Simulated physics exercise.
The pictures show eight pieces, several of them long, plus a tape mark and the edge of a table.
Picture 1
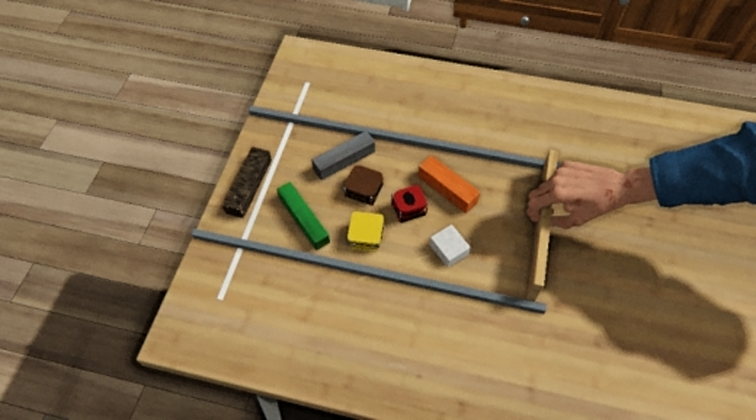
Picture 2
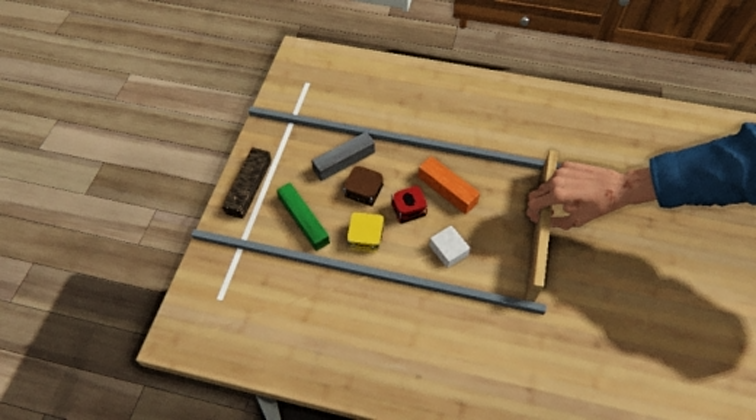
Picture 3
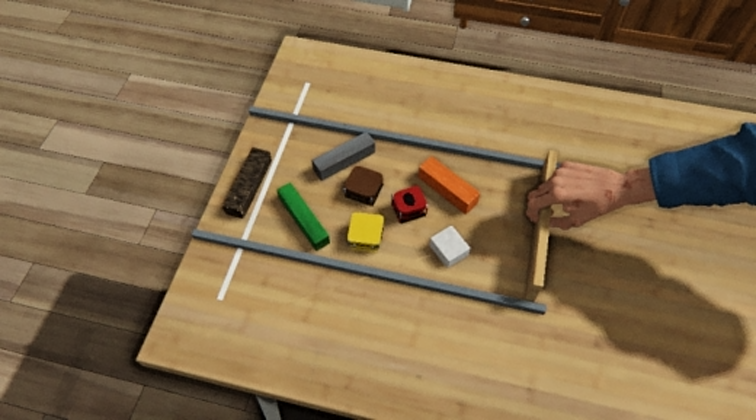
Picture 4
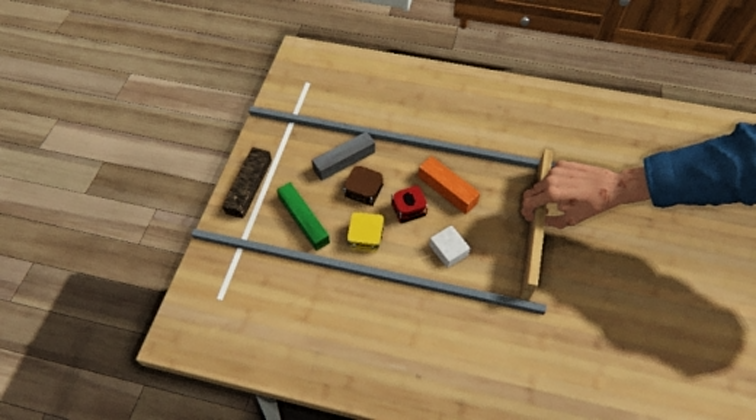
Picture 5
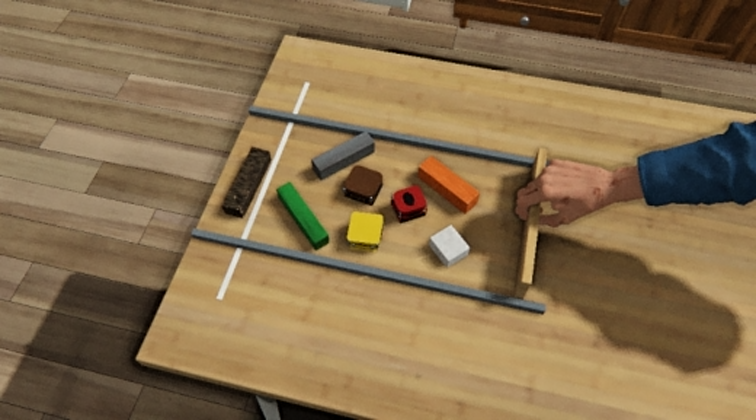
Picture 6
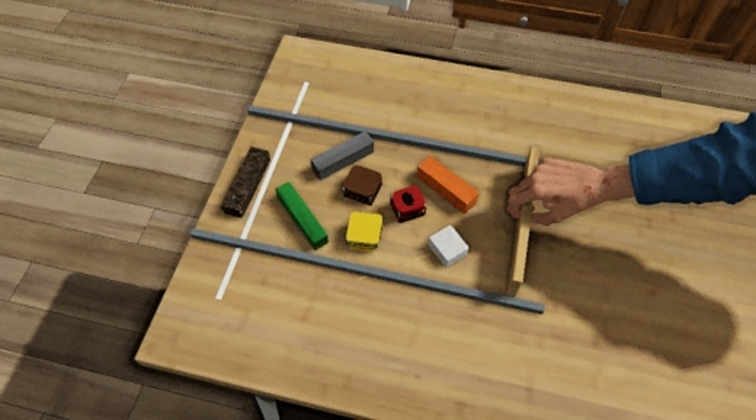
On a wooden table, a hand slides an upright board slightly left toward scattered coloured blocks.
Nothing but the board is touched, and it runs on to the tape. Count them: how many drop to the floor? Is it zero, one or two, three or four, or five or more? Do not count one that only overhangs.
The count that comes down will most likely be a single one or two.
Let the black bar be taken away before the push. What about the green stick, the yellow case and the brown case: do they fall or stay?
Result - green stick: Gone; yellow case: Up; brown case: Up.
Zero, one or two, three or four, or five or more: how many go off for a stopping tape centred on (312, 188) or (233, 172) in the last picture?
In order, you'd get not one falling, then more than four.
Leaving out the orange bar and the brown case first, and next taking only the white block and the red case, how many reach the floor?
Well, the first time you'd get 1, and the next time 1.
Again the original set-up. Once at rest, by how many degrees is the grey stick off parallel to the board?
It measures close to 40 degrees.
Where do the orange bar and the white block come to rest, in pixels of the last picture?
Orange bar at (272, 139), white block at (240, 204).
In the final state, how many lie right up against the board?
My count gives 3.
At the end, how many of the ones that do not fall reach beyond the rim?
The overhang total is 3.
Soon after, none off yet; black bar at rest near (247, 182); green stick at rest near (302, 215); grey stick at rest near (343, 156).
Then, none off yet; black bar at rest near (247, 182); green stick moved a little near (265, 208); grey stick moved a little near (309, 145).
At rest, the number that fall off is one or two; fallen, green stick and black bar.
